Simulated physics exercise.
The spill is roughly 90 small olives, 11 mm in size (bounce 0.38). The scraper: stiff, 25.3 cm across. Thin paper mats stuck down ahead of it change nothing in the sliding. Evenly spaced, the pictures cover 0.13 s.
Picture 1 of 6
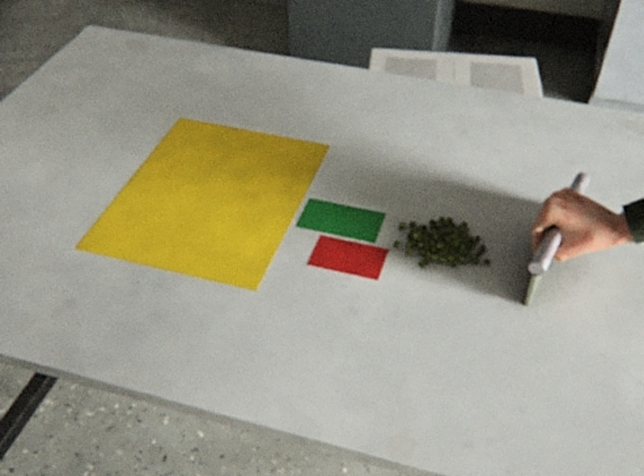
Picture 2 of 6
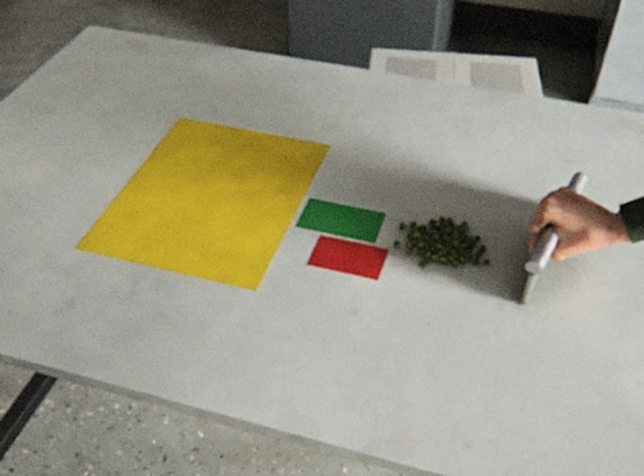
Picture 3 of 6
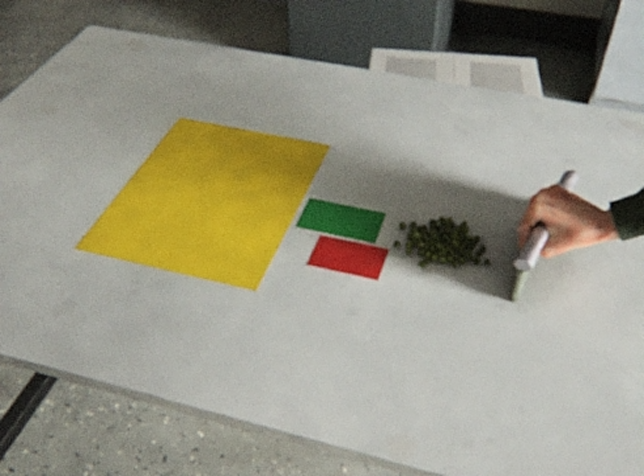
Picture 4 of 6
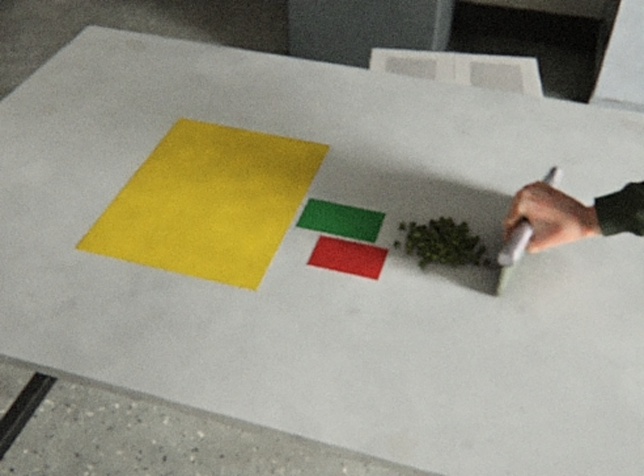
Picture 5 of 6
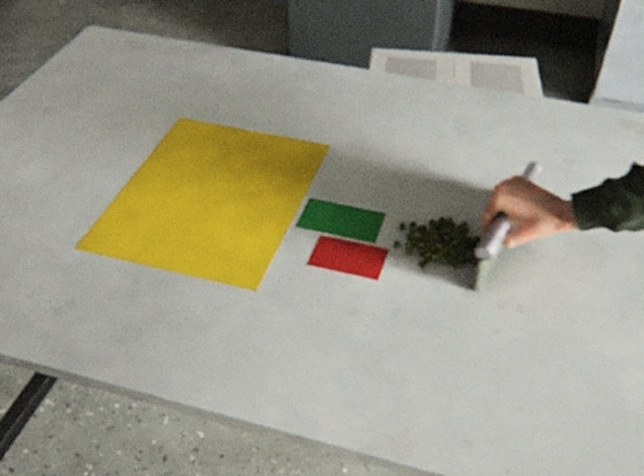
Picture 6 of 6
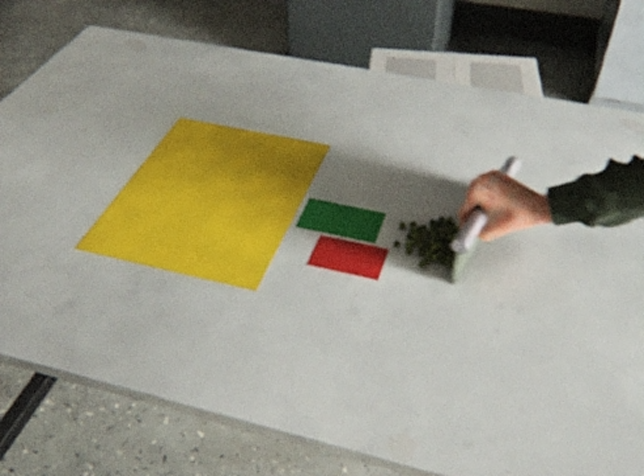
On a grey table, a hand slides a scraper left into a pile of small olives.
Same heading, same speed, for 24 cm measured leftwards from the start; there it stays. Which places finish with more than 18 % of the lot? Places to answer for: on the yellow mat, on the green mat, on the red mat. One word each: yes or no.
Yellow mat: Yes, green mat: No, red mat: No.
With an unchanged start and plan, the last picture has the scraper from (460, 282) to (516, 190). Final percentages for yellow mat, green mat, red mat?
In per cent: Yellow mat 15, green mat 25, red mat 15.
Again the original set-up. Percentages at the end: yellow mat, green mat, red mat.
The shares come out as yellow mat 40, green mat 10 and red mat 0.
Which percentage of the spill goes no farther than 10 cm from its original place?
0% or so.
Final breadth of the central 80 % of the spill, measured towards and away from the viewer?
Estimated depth: Near 34 cm.
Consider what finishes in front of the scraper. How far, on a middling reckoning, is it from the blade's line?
21 cm.
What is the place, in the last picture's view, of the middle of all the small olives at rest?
Roughly at (291, 193).
Then, 0.12 s after the last picture, scraper 24 cm from its start, spill 20 cm wide; red mat 15 %, green mat 35 %, off the mats 50 %.
Then, 0.24 s after the last picture, scraper 25 cm from its start, spill 28 cm wide; red mat 5 %, green mat 25 %, yellow mat 10 %, off the mats 65 %.
Then, 0.35 s after the last picture, scraper 25 cm from its start, spill 35 cm wide; green mat 20 %, yellow mat 30 %, off the mats 50 %.
In the end, red mat 0 %, green mat 10 %, yellow mat 40 %, off the mats 50 %.
